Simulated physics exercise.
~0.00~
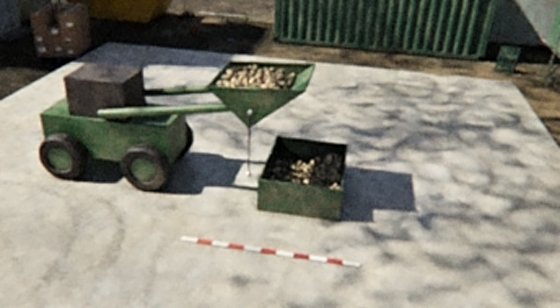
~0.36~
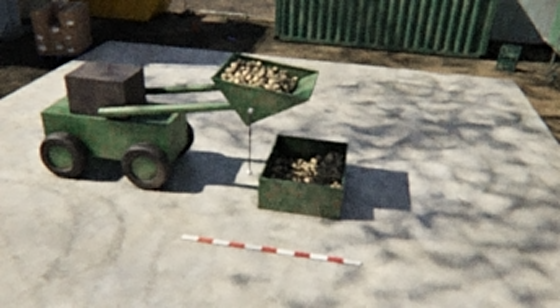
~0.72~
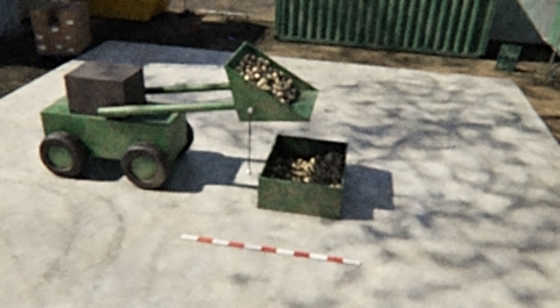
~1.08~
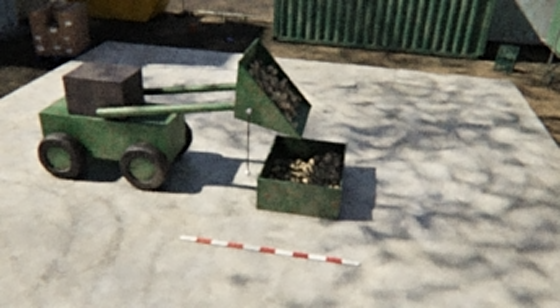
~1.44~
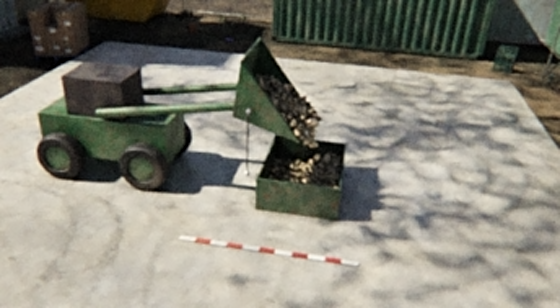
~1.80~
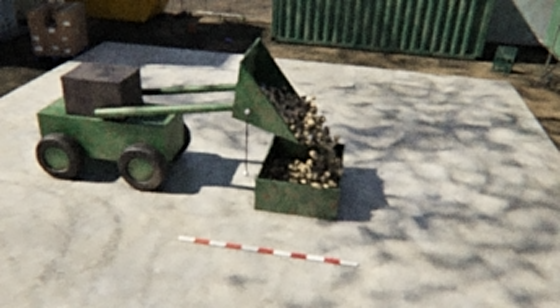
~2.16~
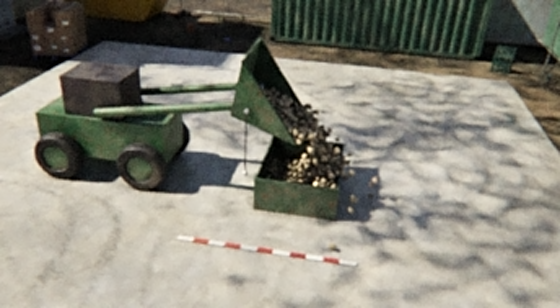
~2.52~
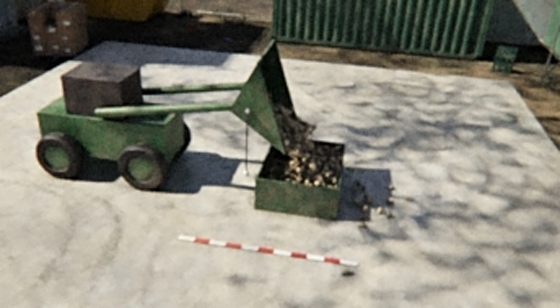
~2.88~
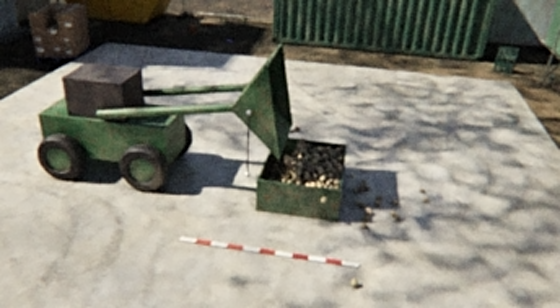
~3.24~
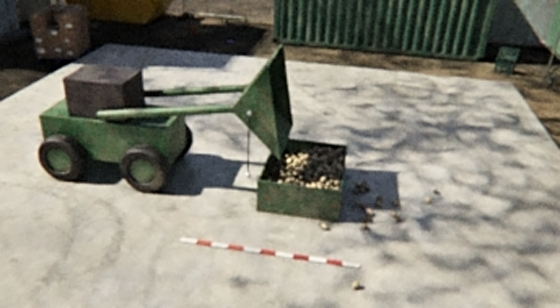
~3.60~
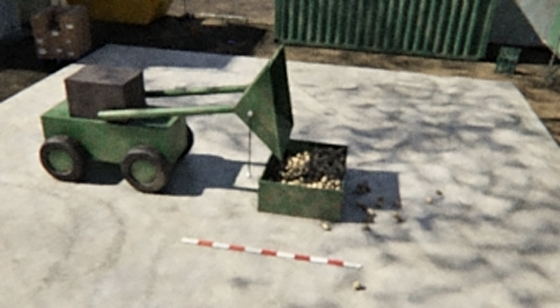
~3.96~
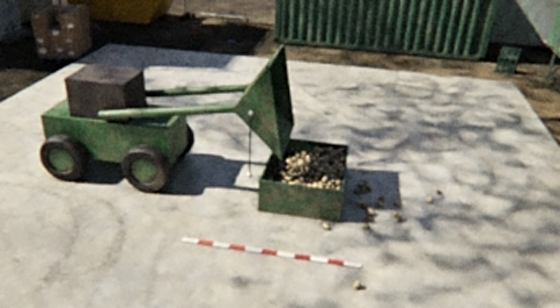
The clip opens on a small green loader standing on a pale concrete slab, its raised bucket full of smooth stones above an open green bin that already holds some. The bucket tips forward to the right, and the stones stay in it at first. As it steepens, they slide over the lip and pour into the bin. The bucket pauses while the stream thickens, then tips further until it is empty. A few stones spill onto the slab to the right and in front. At the end the bucket hangs steeply, still, over the well-filled bin, with the strays lying scattered nearby.
